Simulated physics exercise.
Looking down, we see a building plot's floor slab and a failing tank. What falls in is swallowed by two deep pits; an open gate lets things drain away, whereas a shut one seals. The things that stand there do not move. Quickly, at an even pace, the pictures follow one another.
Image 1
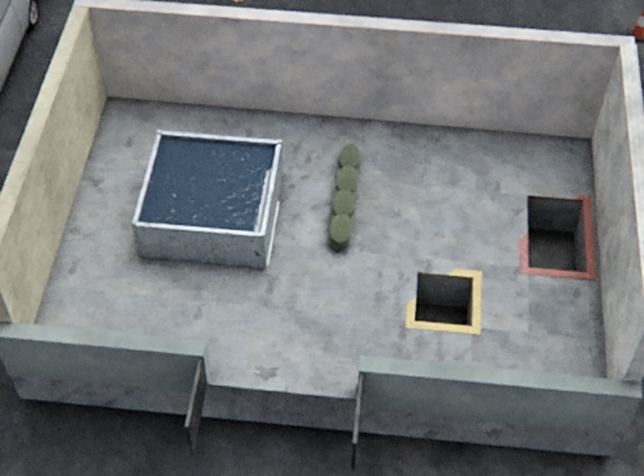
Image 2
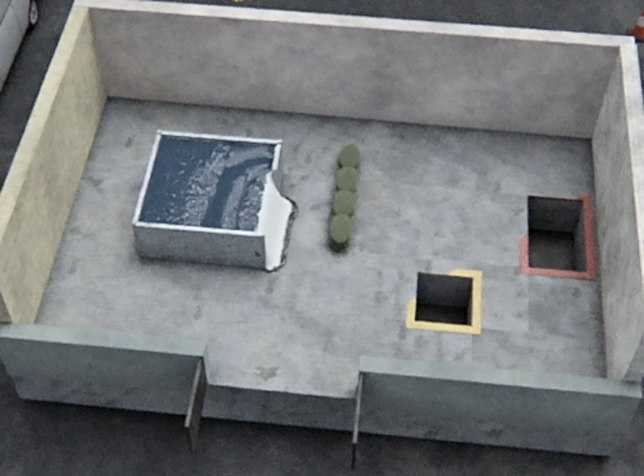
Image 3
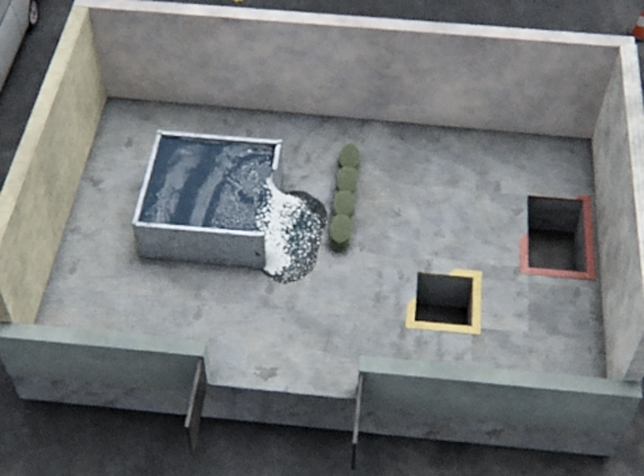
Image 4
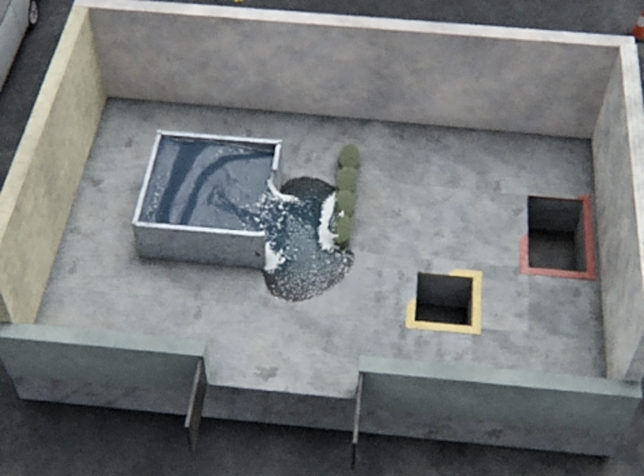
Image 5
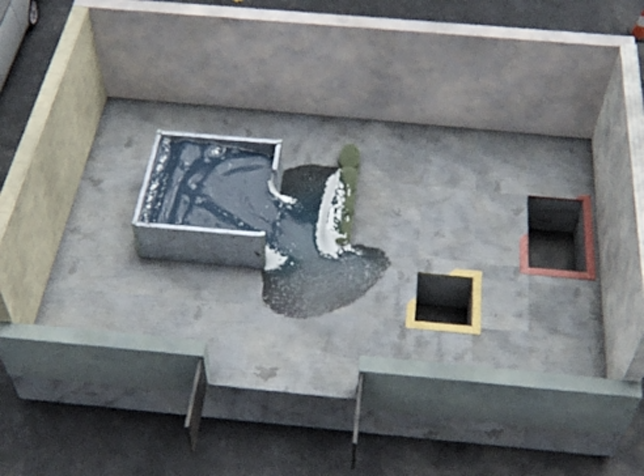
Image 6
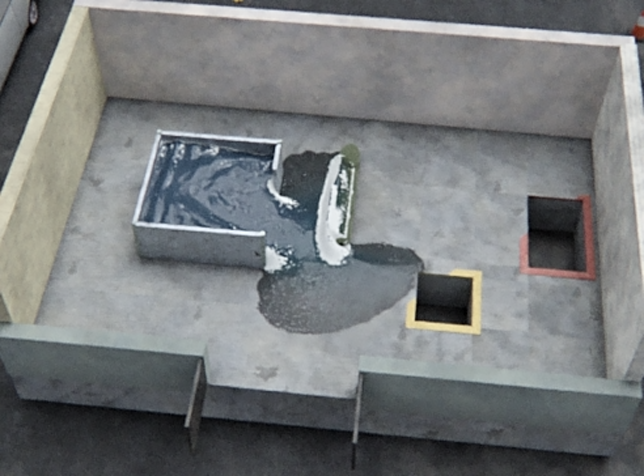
Water bursts from the tank's right side, hits the row of bushes and spreads across the slab.
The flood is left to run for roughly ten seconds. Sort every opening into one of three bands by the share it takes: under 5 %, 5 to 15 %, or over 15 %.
The gate takes 5 to 15 %; the yellow pit takes over 15 %; the red pit takes over 15 %.
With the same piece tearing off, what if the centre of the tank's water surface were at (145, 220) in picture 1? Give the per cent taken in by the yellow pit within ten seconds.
Share in the yellow pit - 25 in a hundred.
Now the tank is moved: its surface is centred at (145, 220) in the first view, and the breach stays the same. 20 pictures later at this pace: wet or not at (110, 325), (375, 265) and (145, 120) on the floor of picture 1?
Spot one unwetted, spot two wetted, spot three unwetted.
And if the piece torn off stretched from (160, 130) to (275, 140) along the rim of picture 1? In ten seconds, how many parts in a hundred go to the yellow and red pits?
Yellow 2 %, red 25 %.
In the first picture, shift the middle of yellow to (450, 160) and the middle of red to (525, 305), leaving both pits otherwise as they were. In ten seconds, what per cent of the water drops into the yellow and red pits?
Breakdown: Yellow 12%, red 30%.
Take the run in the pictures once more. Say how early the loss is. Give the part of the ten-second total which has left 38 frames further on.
It comes to around 65 per cent.
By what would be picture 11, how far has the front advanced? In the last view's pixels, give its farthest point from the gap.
My guess is roughly (467, 361).
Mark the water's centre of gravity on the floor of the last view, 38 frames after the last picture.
Estimate: (332, 232).
A moment on, water covers 25 % of the floor; the gate 0 %, the yellow pit 3 %, the red pit 0 %.
Next, water covers 45 % of the floor; the gate 1 %, the yellow pit 8 %, the red pit 0 %.
Then, water covers 55 % of the floor; the gate 5 %, the yellow pit 12 %, the red pit 2 %.
Later, water covers 70 % of the floor; the gate 9 %, the yellow pit 16 %, the red pit 11 %.
In the end, water covers 75 % of the floor; the gate 13 %, the yellow pit 19 %, the red pit 22 %.
